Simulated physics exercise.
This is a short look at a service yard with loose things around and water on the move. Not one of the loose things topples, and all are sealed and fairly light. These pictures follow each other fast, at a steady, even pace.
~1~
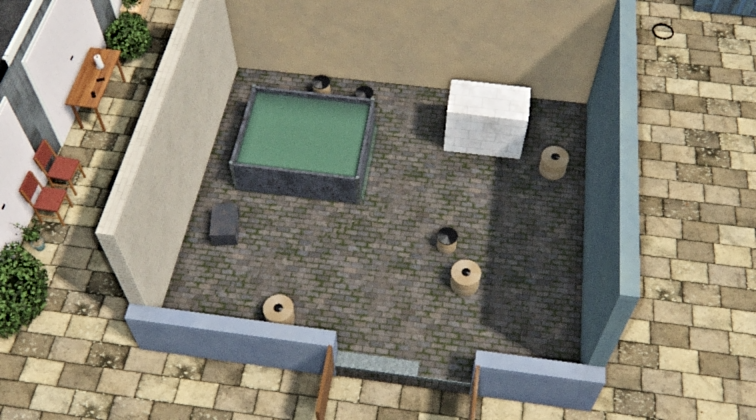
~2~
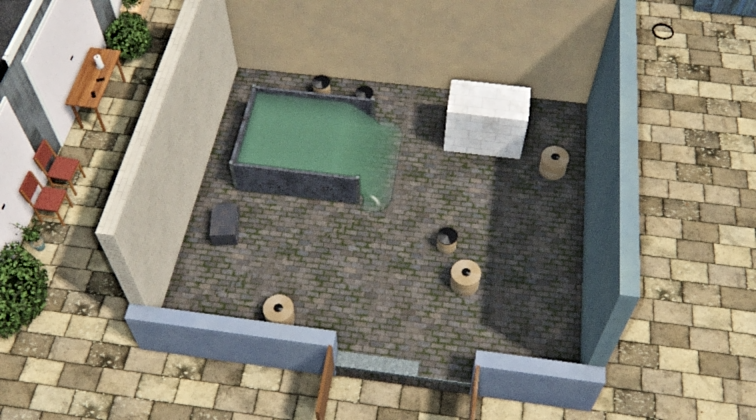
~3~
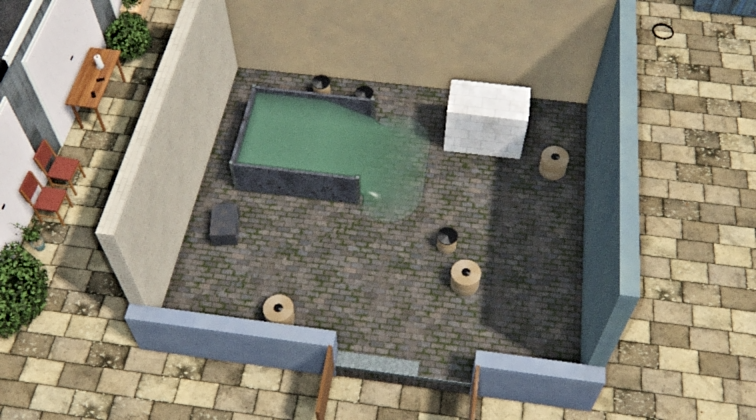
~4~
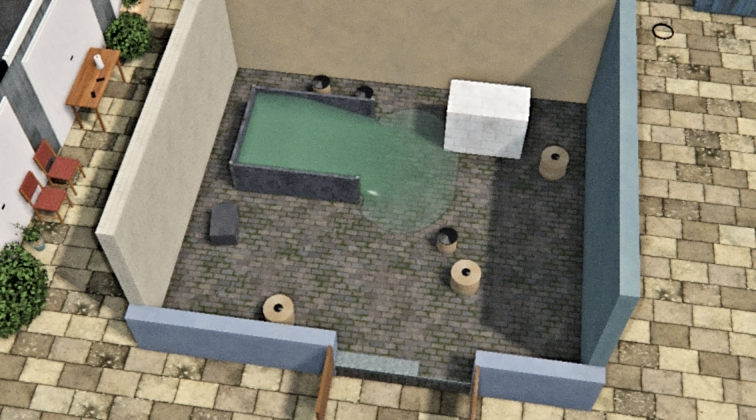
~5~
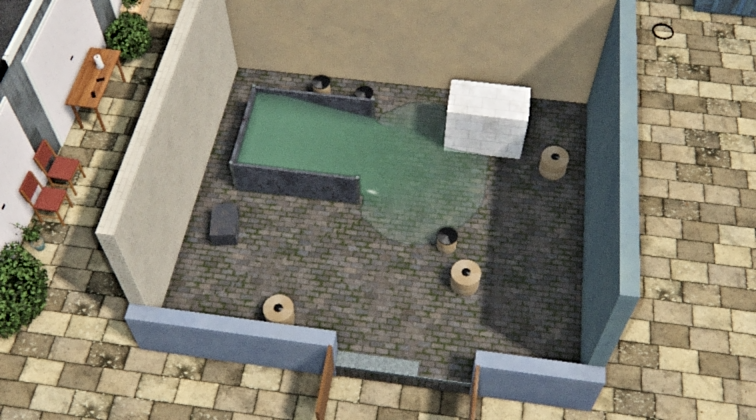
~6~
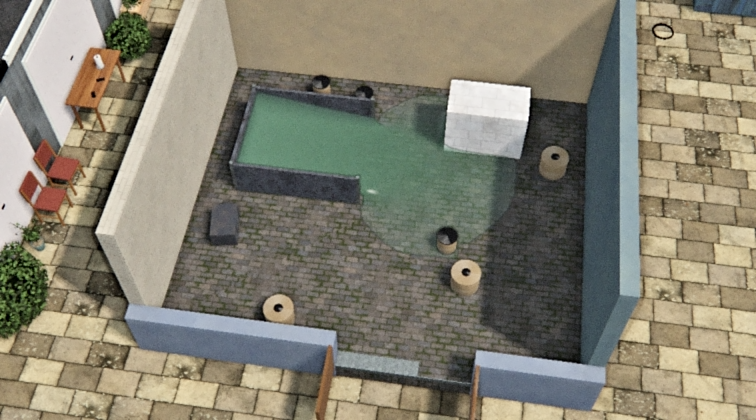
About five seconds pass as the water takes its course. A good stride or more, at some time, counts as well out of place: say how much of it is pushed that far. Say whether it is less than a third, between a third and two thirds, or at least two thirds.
The part that gets shoved well aside reaches two thirds.
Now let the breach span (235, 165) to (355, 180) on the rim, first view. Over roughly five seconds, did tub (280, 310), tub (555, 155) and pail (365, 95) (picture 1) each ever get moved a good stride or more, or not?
Taking them in order, displaced that much, less than that, less than that.
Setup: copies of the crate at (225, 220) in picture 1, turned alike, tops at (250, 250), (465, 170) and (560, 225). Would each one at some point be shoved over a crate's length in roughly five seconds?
Stays put, shoved clear, shoved clear.
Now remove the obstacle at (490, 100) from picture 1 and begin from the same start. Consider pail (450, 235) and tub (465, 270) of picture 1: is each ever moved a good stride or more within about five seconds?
Shoved clear, shoved clear.
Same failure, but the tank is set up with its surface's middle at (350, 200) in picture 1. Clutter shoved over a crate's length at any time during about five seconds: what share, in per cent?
Estimate: Near 90 per cent of them.
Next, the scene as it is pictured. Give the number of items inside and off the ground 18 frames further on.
That makes 4.
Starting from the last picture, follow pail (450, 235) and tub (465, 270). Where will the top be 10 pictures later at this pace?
First object near (545, 301); second object near (501, 316).
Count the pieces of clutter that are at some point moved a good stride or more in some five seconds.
The number is 5.
A moment on, 0 of 7 are well off their spots; 0 afloat.
Next, 3 of 7 are well off their spots; 1 afloat.
Later, 5 of 7 are well off their spots; 4 afloat.
In the end, 4 of 7 are well off their spots, and 5 have been at some point; 5 afloat.
